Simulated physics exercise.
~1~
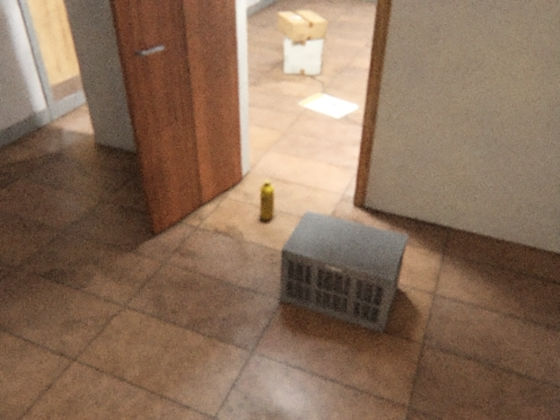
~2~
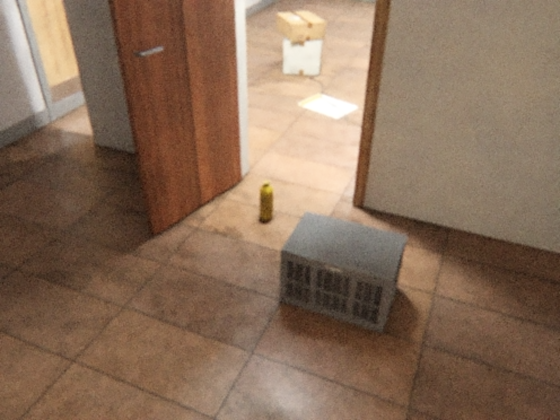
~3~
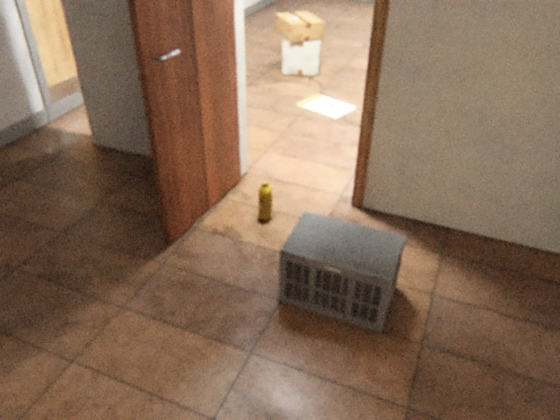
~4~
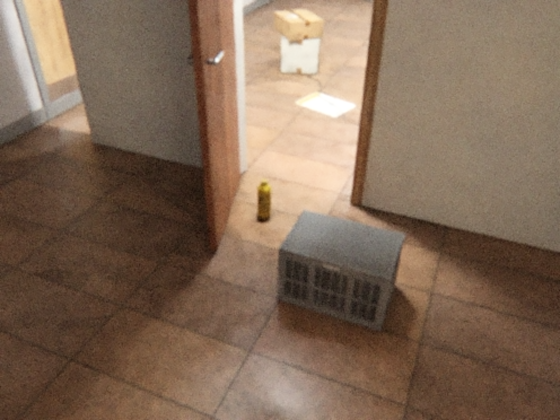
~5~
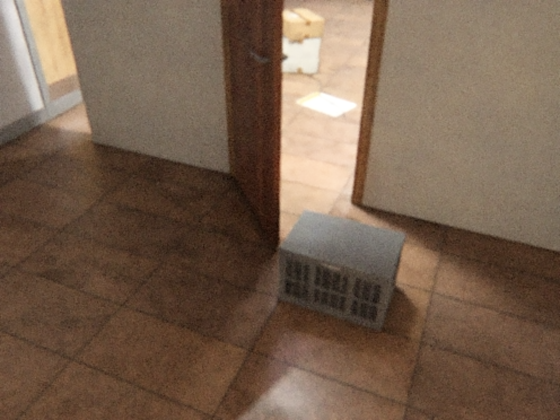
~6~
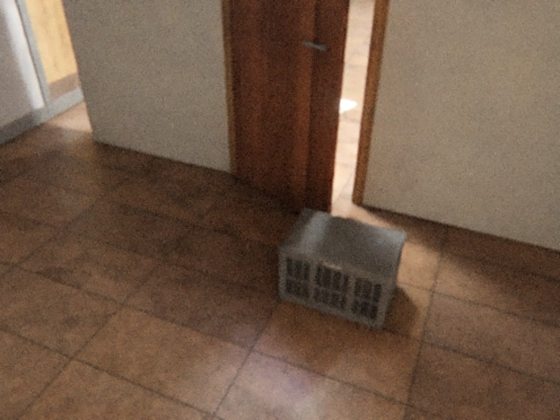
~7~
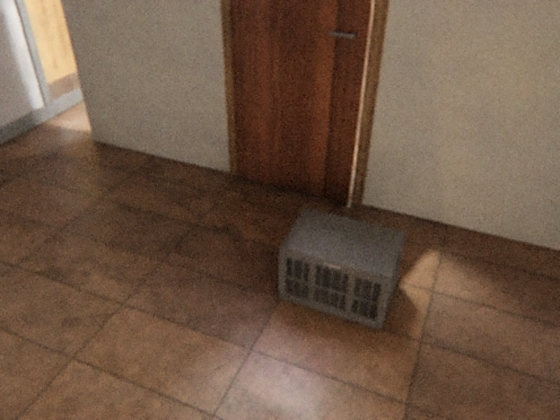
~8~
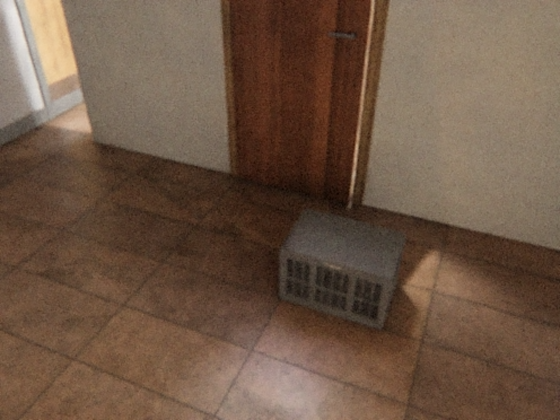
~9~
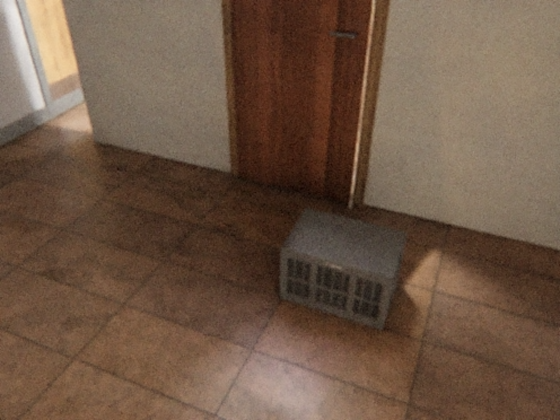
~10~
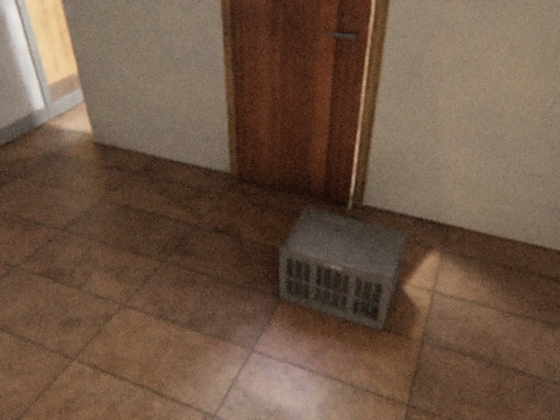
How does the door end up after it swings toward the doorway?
It swings all the way round and ends up closed in its frame, with the grey chest still sitting in front of it.
To begin with, a reddish-brown door stands wide open on a tiled floor, with a yellow bottle upright near the doorway and a grey chest with a slotted front closer to the viewer. Through the opening, stacked boxes and a pale sheet lie in the bright room beyond. The door then swings to the right, turning edge-on and passing in front of the bottle, which drops out of sight. It keeps swinging behind the chest, narrowing the view of the far room. Finally the door rests closed in its frame, the bottle still hidden and the chest where it was.
